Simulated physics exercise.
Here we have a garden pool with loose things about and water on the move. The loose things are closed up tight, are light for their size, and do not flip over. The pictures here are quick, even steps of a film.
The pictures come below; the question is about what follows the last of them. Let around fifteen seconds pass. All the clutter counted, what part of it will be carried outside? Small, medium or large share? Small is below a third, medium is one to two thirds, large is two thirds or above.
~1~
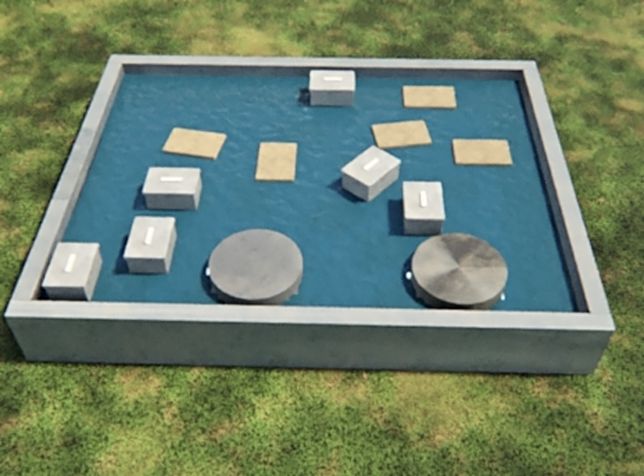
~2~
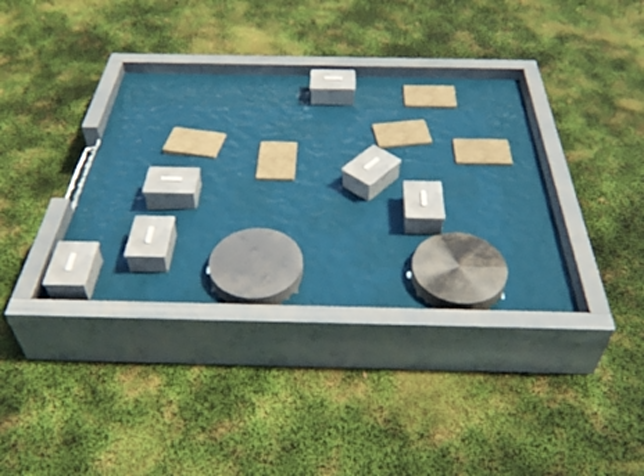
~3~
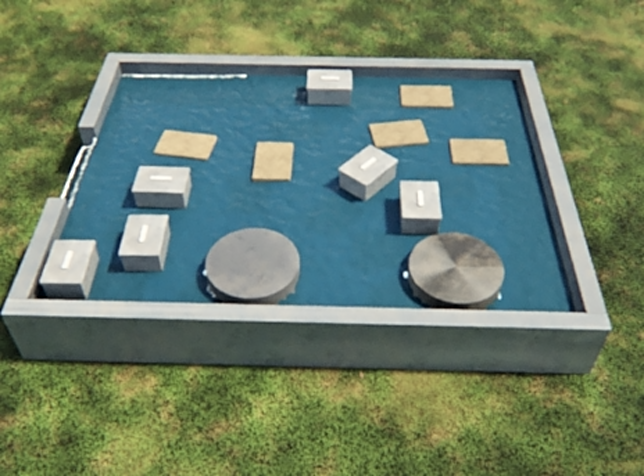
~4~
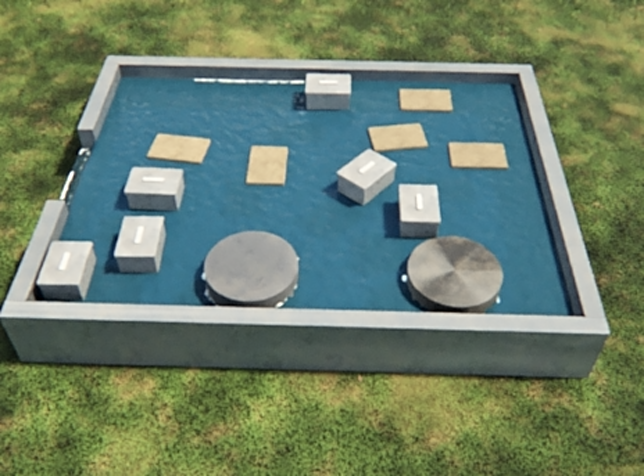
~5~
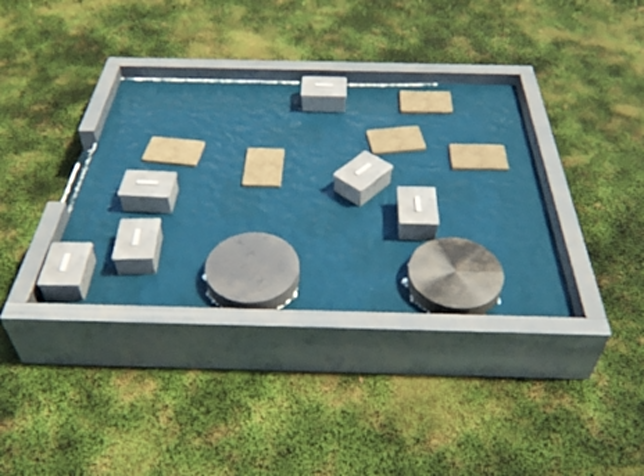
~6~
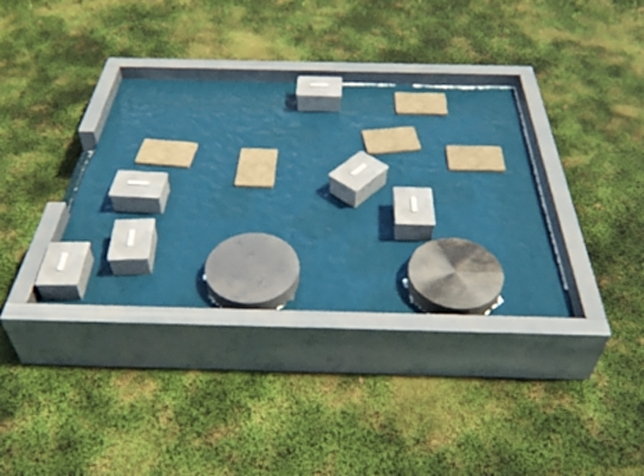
A small share.
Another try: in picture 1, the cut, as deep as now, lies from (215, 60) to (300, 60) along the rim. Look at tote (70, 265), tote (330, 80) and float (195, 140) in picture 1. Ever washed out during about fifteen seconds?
First never exits, second exits, third exits.
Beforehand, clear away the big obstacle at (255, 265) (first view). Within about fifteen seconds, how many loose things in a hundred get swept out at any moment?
Around 30 in a hundred.
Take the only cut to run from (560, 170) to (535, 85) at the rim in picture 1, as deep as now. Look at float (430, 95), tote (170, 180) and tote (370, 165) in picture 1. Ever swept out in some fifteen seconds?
Ordered result: Exited / retained / exited.
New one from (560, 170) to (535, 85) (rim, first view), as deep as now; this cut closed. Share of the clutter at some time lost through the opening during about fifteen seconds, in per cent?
It comes to about 50 per cent of the things.
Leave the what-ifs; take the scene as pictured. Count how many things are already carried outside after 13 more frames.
2.
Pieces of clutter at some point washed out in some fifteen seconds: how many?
I make it 2.
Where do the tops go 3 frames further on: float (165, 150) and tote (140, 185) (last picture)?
Approximately (141, 158) for one and (108, 182) for the other.
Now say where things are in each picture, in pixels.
In the first frame, a tote at (172, 180), afloat; a float at (194, 142), afloat; 0 of 11 have shifted.
In the second frame, a tote at (172, 180) floats; a float at (194, 141), afloat; 0 of 11 have shifted.
In the third frame, a tote at (161, 179), afloat, close to its start; a float at (185, 144), afloat, close to its start; 1 of 11 have shifted.
In the fourth frame, a tote at (154, 181), afloat, close to its start; a float at (179, 147) floats, close to its start; 3 of 11 have shifted.
In the fifth frame, a tote at (147, 183) floats, close to its start; a float at (173, 150) floats, close to its start; 5 of 11 have shifted.
In the sixth frame, a tote at (138, 184), afloat, close to its start; a float at (166, 152) floats, close to its start; 8 of 11 have shifted.
A moment on, 0 of 11 are out; 11 afloat.
Next, 2 of 11 are out; 9 afloat.
Later, 2 of 11 are out; 9 afloat.
In the end, 2 of 11 are out; 9 afloat.
